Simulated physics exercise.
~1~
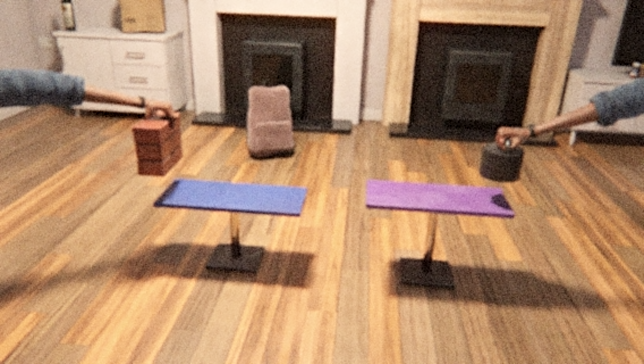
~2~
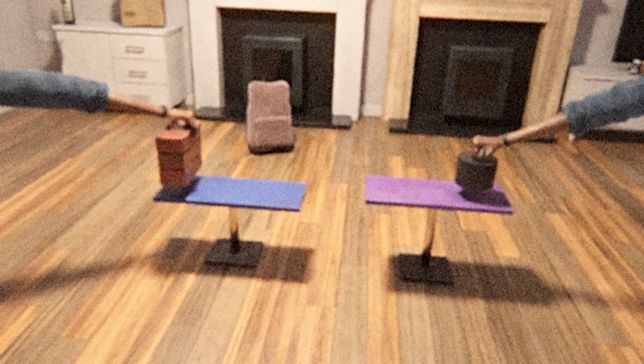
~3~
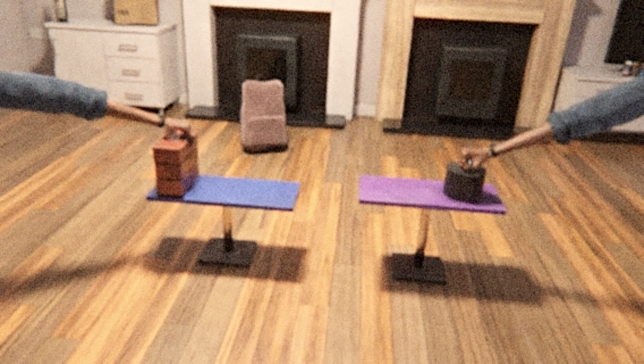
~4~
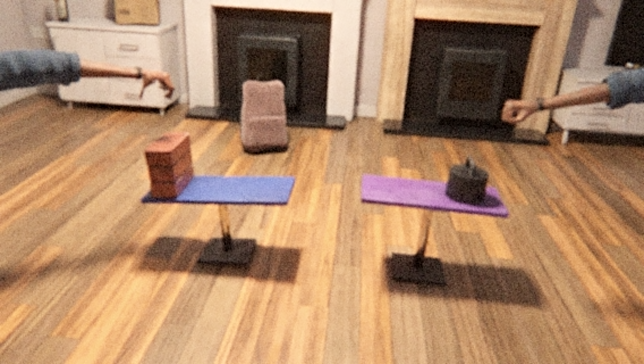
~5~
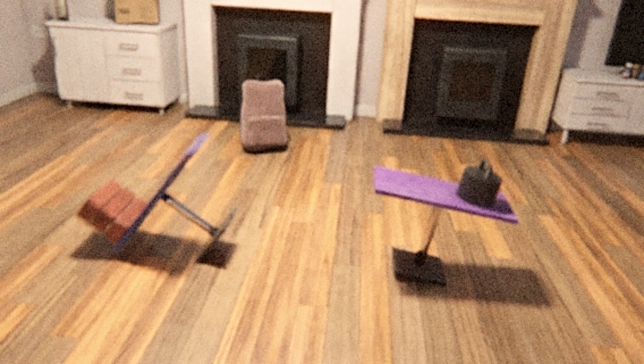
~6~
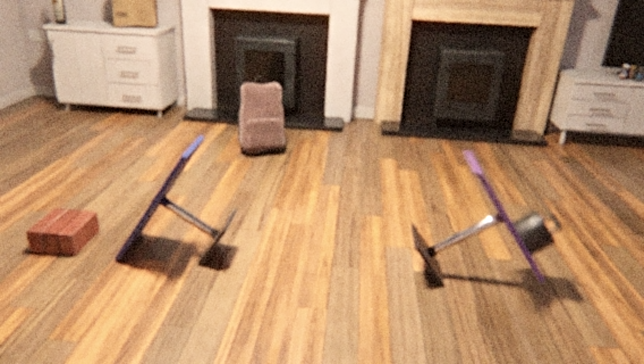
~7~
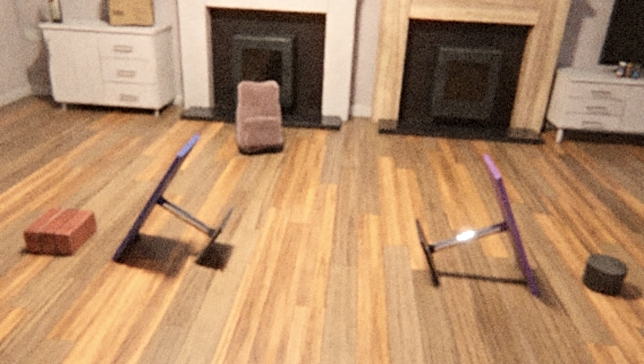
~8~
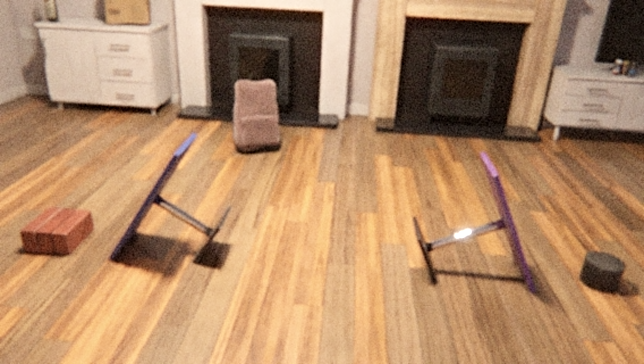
A room with a wooden floor is seen from slightly above, with two fireplaces, a white cabinet on either side and a pinkish backpack-like object behind two small pedestal stands, blue on the left and purple on the right. A hand from each side lowers an object, a stack of red bricks onto the blue top's left end and a dark round object onto the purple top's right end. The hands let go and draw back. The blue stand tips left first, spilling the bricks, then the purple one tips right and drops its load. Both stands end up leaning steeply, with the objects lying on the floor beyond them.
